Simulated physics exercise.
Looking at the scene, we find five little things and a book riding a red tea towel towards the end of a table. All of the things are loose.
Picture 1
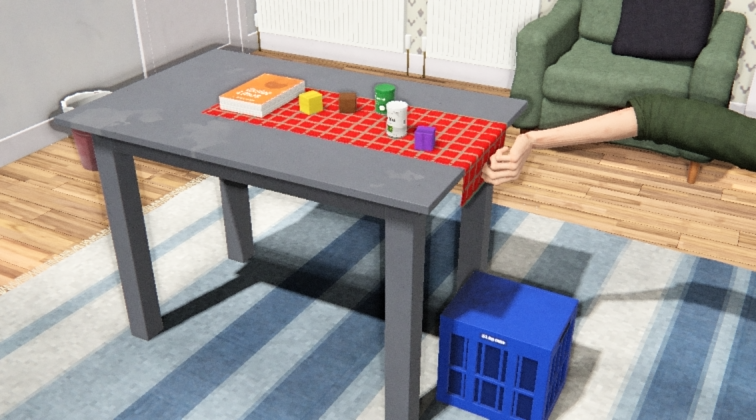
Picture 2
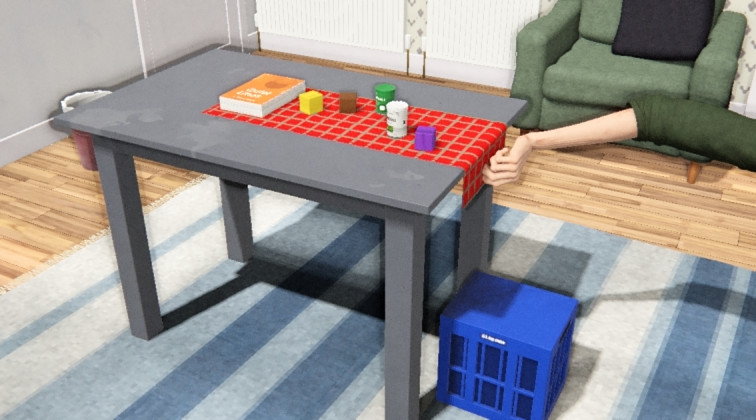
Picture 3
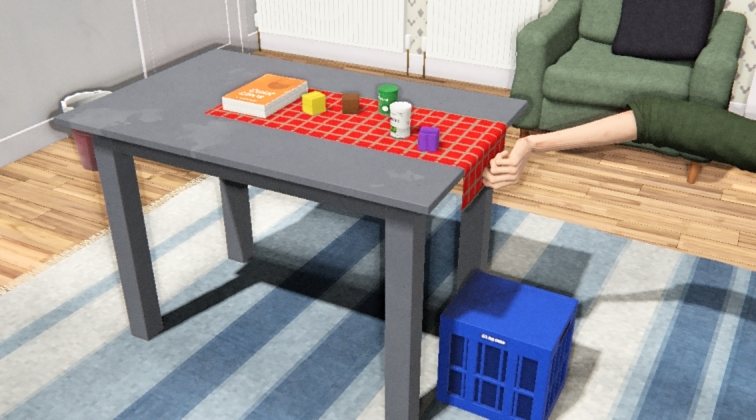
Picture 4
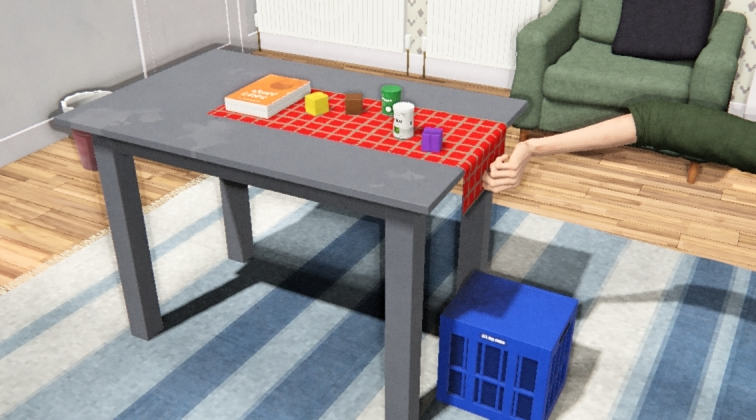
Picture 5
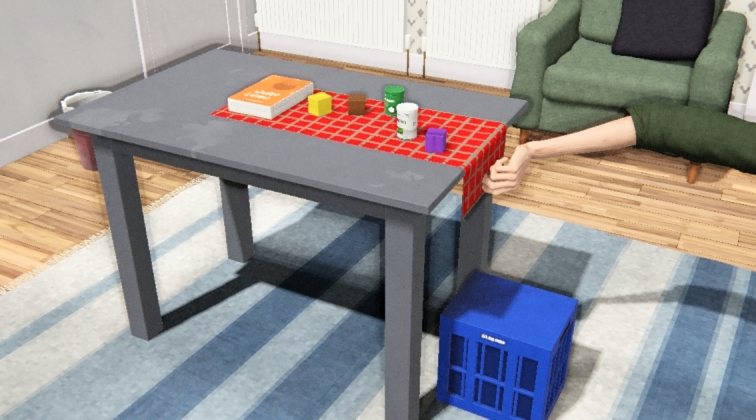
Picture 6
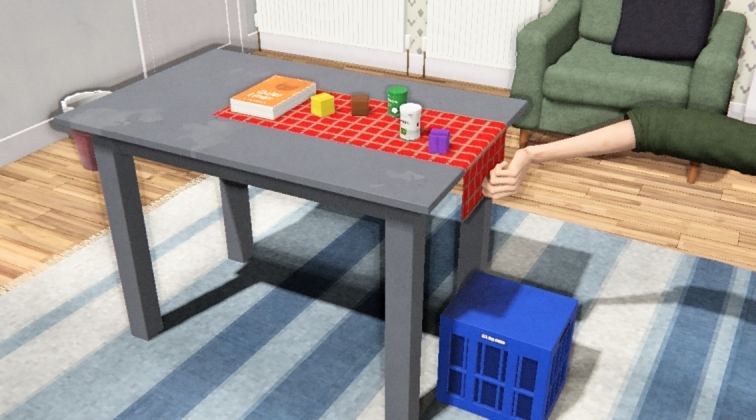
A living room with a wooden floor and a striped blue and white rug is seen from slightly above, looking across a grey table towards a green armchair. On a red checked cloth sit an orange book, yellow, brown and purple cubes, and a green and a white can, with a blue crate below right. A hand gripping the overhanging cloth draws it slightly down, and everything on it shifts slowly right together, the view staying still.
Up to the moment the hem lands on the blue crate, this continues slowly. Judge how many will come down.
So in the end, the top is short three items, that's it.
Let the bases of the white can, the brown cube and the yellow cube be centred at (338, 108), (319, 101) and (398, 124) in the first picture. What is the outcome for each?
Outcome: The white can is still in place, the brown cube is still in place, the yellow cube is gone.
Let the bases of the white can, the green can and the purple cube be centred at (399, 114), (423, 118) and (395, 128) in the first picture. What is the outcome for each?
The white can ends up off the top, the green can ends up off the top, the purple cube ends up off the top.
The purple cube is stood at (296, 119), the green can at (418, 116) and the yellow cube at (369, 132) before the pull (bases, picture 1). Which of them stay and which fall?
The purple cube is still on top, the green can is off the top and the yellow cube is off the top.
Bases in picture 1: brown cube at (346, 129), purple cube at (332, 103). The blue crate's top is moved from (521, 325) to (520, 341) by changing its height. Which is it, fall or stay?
The brown cube? Lost. The purple cube? Safe.
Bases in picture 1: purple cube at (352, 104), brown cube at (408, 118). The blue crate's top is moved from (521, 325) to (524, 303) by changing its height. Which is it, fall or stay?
Purple cube stays, brown cube is gone.
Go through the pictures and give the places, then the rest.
The first picture shows hem (462, 208); purple cube (425, 130); white can (397, 105); green can (385, 87); brown cube (348, 95); yellow cube (311, 94); top of the crate (521, 325).
The second picture shows hem (463, 210); purple cube (426, 130).
The third picture shows hem (461, 212); white can (401, 105).
The fourth picture shows hem (463, 216); green can (391, 89); top of the crate (521, 325).
The fifth picture shows hem (462, 219); brown cube (357, 97).
The sixth picture shows hem (461, 223); purple cube (440, 133); white can (411, 107); green can (398, 90); brown cube (360, 97); yellow cube (322, 96).
Early on, hem near (482, 253); purple cube gone.
Midway, hem near (480, 285); purple cube and white can gone.
Finally, hem on the crate; purple cube, white can and green can gone. It carries off three.
